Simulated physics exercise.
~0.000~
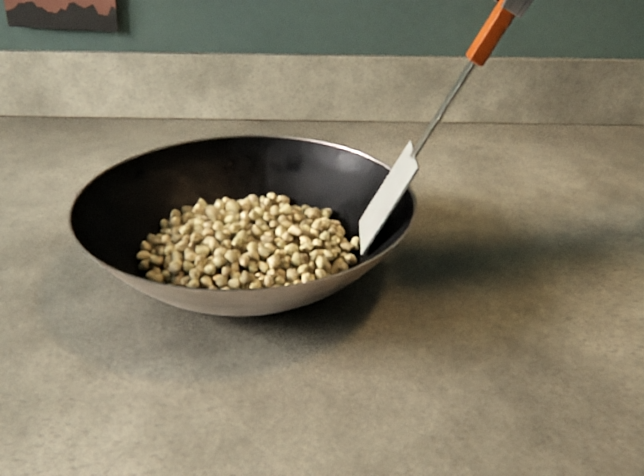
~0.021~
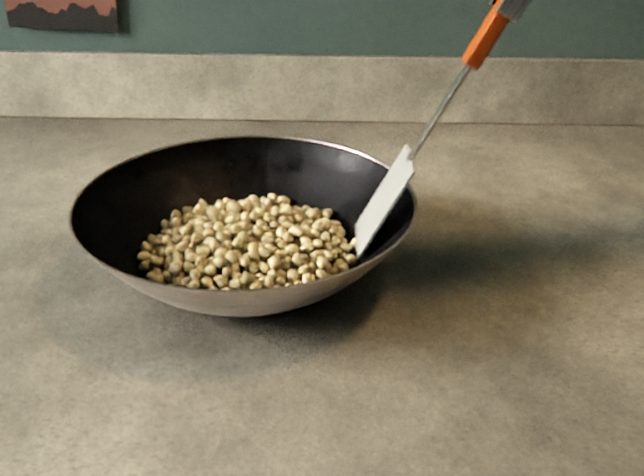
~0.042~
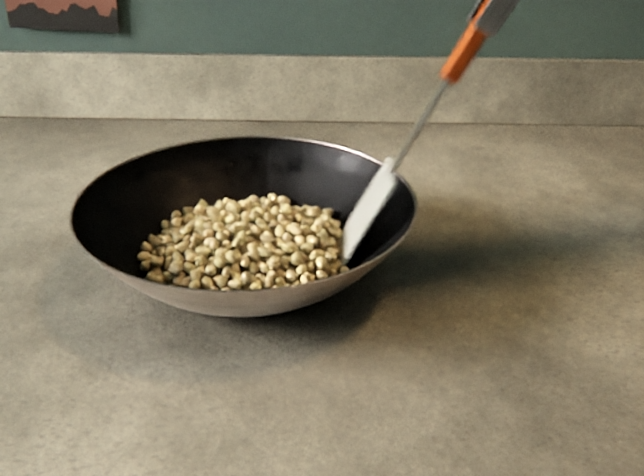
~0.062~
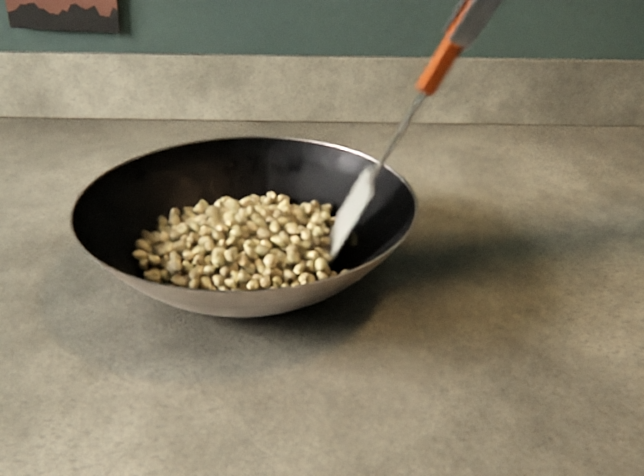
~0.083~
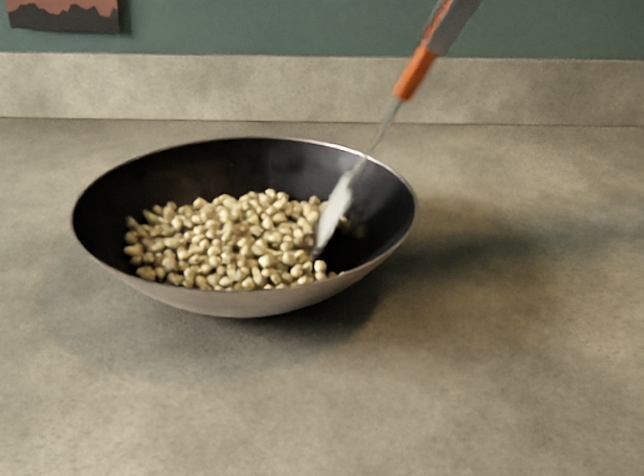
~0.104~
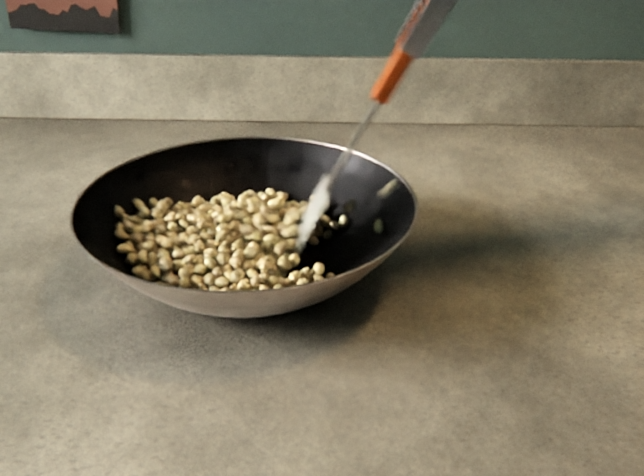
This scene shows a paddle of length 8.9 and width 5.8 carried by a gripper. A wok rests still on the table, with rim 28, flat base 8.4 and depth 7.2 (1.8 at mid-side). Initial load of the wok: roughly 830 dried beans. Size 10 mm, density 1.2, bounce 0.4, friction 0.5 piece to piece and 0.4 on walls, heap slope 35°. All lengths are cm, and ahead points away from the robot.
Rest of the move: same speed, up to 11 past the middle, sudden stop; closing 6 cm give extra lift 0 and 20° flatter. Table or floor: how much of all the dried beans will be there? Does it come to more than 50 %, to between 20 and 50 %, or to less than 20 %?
It comes to between 20 and 50 %.
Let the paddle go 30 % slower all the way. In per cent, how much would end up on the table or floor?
Near 20 %.
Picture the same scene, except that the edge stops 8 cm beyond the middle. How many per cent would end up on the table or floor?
Then roughly 10 percent would finish on the table or floor.
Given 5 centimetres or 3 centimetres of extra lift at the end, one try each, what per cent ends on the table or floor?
Roughly 25 % and then 30 %.
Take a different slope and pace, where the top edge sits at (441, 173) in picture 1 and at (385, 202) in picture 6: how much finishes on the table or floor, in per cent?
15 per cent.
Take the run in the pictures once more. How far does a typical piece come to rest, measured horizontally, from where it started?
Level distance of roughly 4 cm.
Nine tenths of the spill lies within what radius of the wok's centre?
That distance is around 35 cm.
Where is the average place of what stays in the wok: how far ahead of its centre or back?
Offset forward: Around 3.0 cm.
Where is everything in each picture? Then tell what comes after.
In the first picture, paddle top edge at (415, 154), sloping 63°; upper third of the load around (250, 237), from x 145 to 355, top at y 195; 832 in the wok.
In the second picture, paddle top edge at (411, 157), sloping 63°; upper third of the load around (250, 237), from x 145 to 355, top at y 200.
In the third picture, paddle top edge at (392, 169), sloping 63°; upper third of the load around (250, 236), from x 145 to 350, top at y 200.
In the fourth picture, paddle top edge at (370, 180), sloping 63°; upper third of the load around (249, 234), from x 140 to 355, top at y 195.
In the fifth picture, paddle top edge at (349, 185), sloping 63°; upper third of the load around (235, 232), from x 130 to 360, top at y 195.
In the sixth picture, paddle top edge at (328, 187), sloping 63°; upper third of the load around (223, 230), from x 120 to 390, top at y 190; 832 in the wok.
By 0.16 s, sloping 63°, highest piece 14 above the table; 831 in the wok, 1 on the blade or in flight.
By 0.22 s, sloping 57°, highest piece 17 above the table; 829 in the wok, 3 on the blade or in flight.
By 0.44 s, sloping 43°, highest piece 9 above the table; 598 in the wok, 109 on the table or floor, 125 on the blade or in flight.
By 1.49 s, sloping 43°, highest piece 8 above the table; 598 in the wok, 234 on the table or floor.
Final count, 598 in the wok, 234 on the table or floor. That is 28 % on the table or floor.
